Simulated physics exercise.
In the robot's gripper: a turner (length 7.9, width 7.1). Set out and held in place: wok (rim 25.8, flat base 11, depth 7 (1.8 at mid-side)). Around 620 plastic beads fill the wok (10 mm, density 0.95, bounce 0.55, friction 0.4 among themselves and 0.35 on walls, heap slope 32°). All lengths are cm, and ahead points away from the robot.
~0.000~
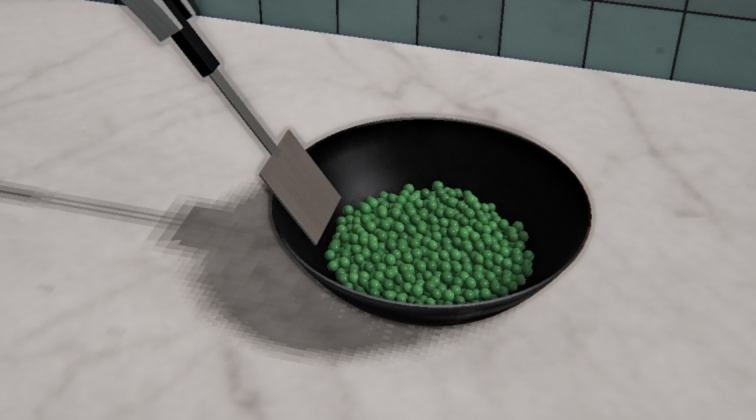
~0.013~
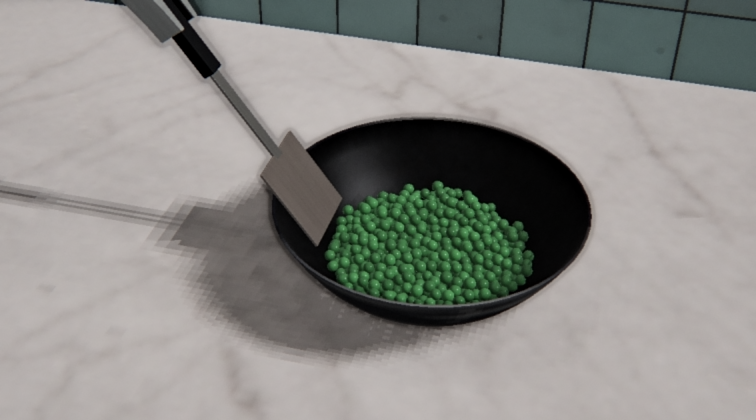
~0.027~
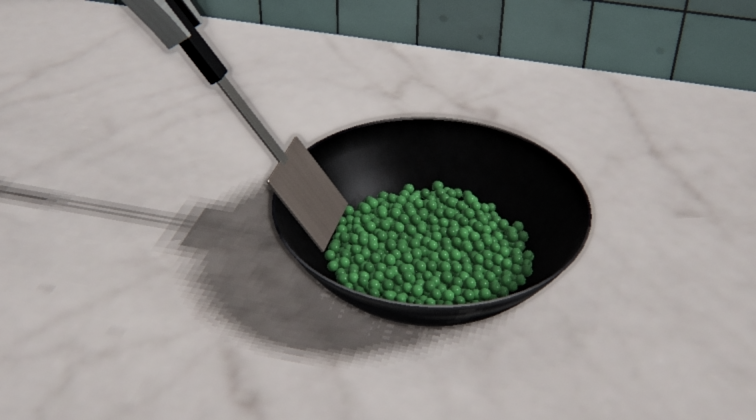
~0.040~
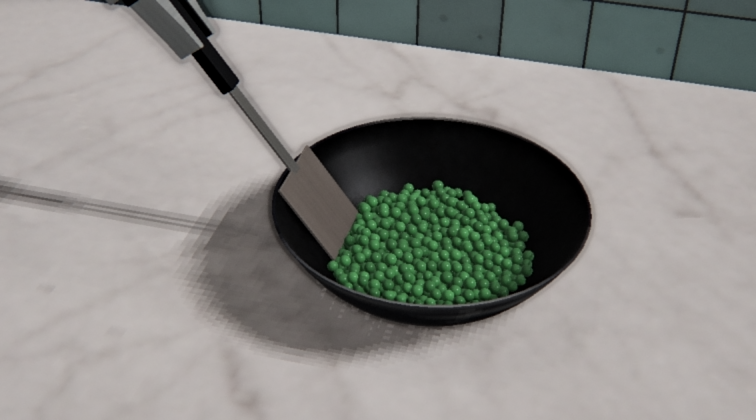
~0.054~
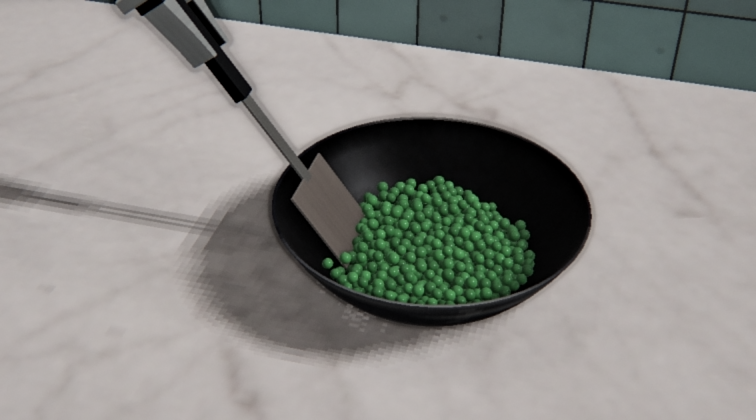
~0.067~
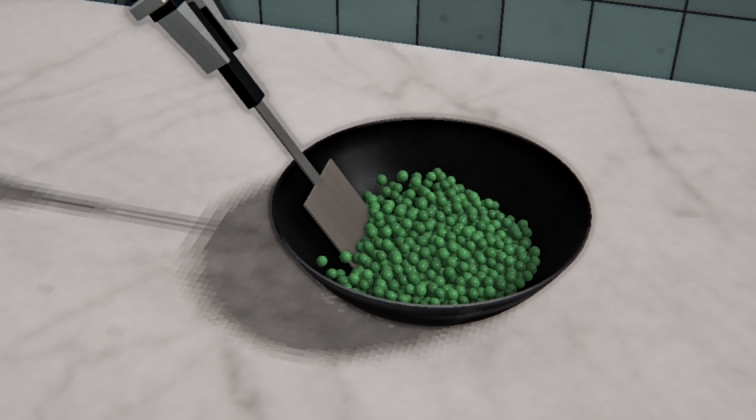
The clip opens on a black wok of small green beads on a pale marbled counter, a gripper holding a flat turner at its left rim. The turner slides down and to the right into the heap, nudging the beads slightly rightward while a few roll loose beside the blade.
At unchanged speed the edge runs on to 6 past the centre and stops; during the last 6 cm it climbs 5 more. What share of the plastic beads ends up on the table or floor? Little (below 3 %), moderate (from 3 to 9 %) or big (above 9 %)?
Share on the table or floor: Moderate (from 3 to 9 %).
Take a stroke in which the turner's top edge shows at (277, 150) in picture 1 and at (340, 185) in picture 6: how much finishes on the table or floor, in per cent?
About 10 per cent.
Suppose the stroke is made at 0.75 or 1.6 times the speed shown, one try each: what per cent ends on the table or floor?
Some 0 and 15 per cent.
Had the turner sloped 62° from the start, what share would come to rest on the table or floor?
In that case some 5 per cent.
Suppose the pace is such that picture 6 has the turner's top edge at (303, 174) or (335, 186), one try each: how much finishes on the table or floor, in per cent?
About 0 and 10 per cent.
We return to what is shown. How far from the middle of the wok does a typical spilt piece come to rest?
Some 34 cm.
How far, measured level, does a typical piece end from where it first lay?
About 3 cm.
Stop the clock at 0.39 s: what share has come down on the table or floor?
About 2 per cent.
After 0.12 s, sloping 54°, highest piece 7 above the table; 622 in the wok.
After 0.16 s, sloping 54°, highest piece 8 above the table; 622 in the wok.
After 0.39 s, sloping 54°, highest piece 8 above the table; 592 in the wok, 16 on the table or floor, 14 on the blade or in flight.
After 1.44 s, sloping 54°, highest piece 6 above the table; 592 in the wok, 30 on the table or floor.
In the end, 592 in the wok, 30 on the table or floor. That is 5 % on the table or floor.
